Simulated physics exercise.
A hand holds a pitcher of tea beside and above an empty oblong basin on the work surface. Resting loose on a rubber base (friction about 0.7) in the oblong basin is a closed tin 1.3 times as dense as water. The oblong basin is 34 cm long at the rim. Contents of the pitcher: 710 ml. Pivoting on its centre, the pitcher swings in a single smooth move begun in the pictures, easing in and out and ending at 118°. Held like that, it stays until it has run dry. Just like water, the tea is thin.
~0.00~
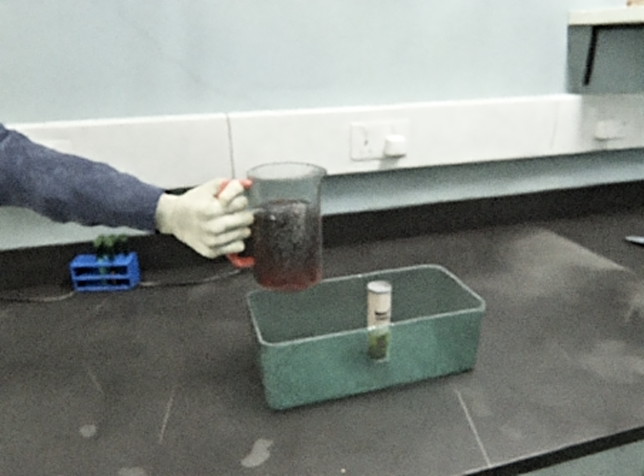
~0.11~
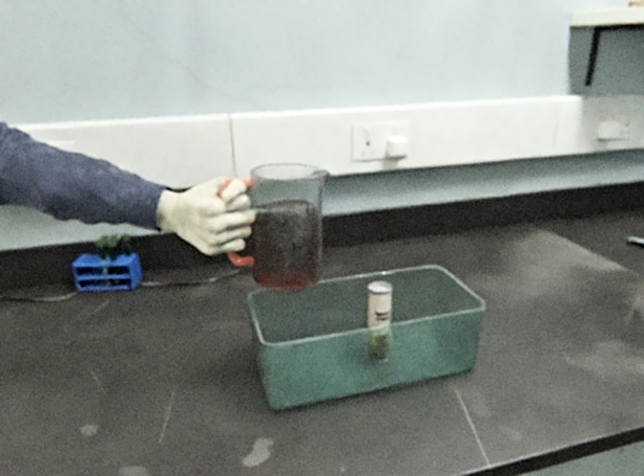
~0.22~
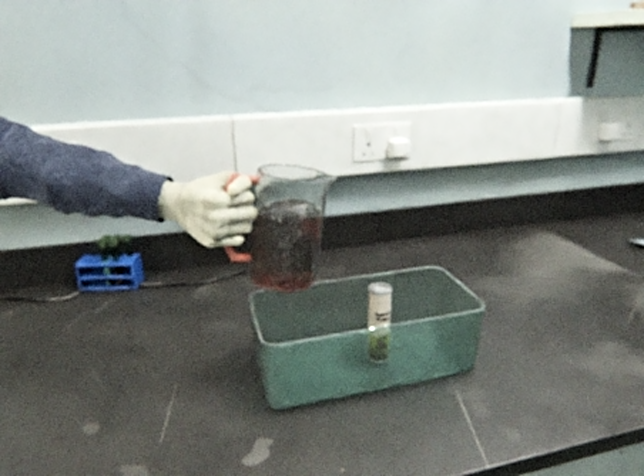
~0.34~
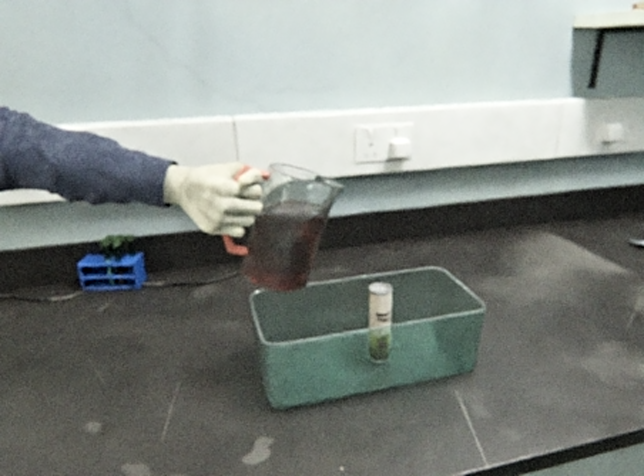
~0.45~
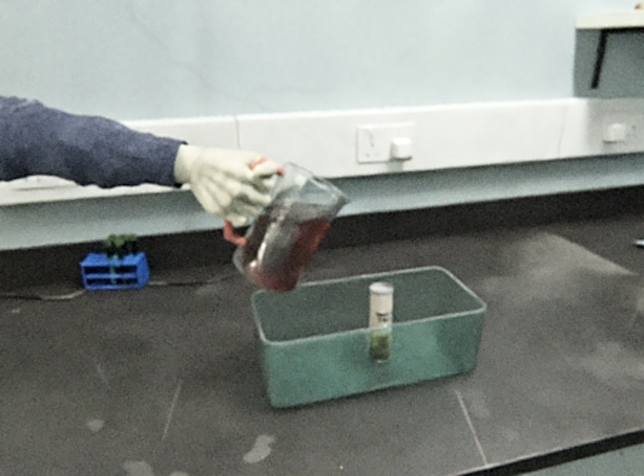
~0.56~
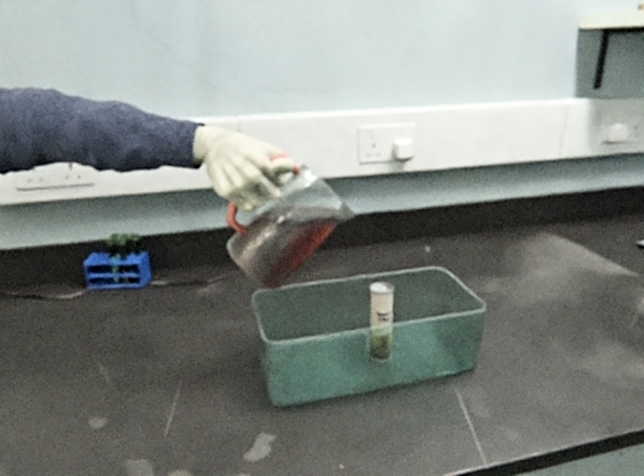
On a dark work surface, a gloved hand smoothly tilting a pitcher of reddish-brown liquid rightward above a green oblong basin.
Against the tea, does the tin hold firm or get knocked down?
It gets knocked down.
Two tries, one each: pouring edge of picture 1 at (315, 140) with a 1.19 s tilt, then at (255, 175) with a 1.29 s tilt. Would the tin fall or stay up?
The tin overturns the first time and stays vertical the second time.
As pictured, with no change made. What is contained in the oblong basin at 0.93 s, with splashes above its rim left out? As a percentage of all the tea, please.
About 10%.
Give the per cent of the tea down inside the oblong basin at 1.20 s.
Roughly 76 per cent.
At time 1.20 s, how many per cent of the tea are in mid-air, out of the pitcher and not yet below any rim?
10 in a hundred, give or take.
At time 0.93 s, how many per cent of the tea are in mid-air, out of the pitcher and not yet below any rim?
Near 20 per cent of it all.
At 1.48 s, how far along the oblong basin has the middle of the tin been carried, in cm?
Centre to centre, close to 8 cm.
By 0.93 s the tilt is 97° and 69 per cent is still to pour; the tin stands where it began.
By 1.20 s the tilt is 117° and 14 per cent is still to pour; the tin leans 7°.
By 1.48 s the tilt is 118° and 0 per cent is still to pour; the tin lies on its side.
By 1.79 s the tilt is 118° and 0 per cent is still to pour; the tin lies on its side.
At rest the tin lies on its side.
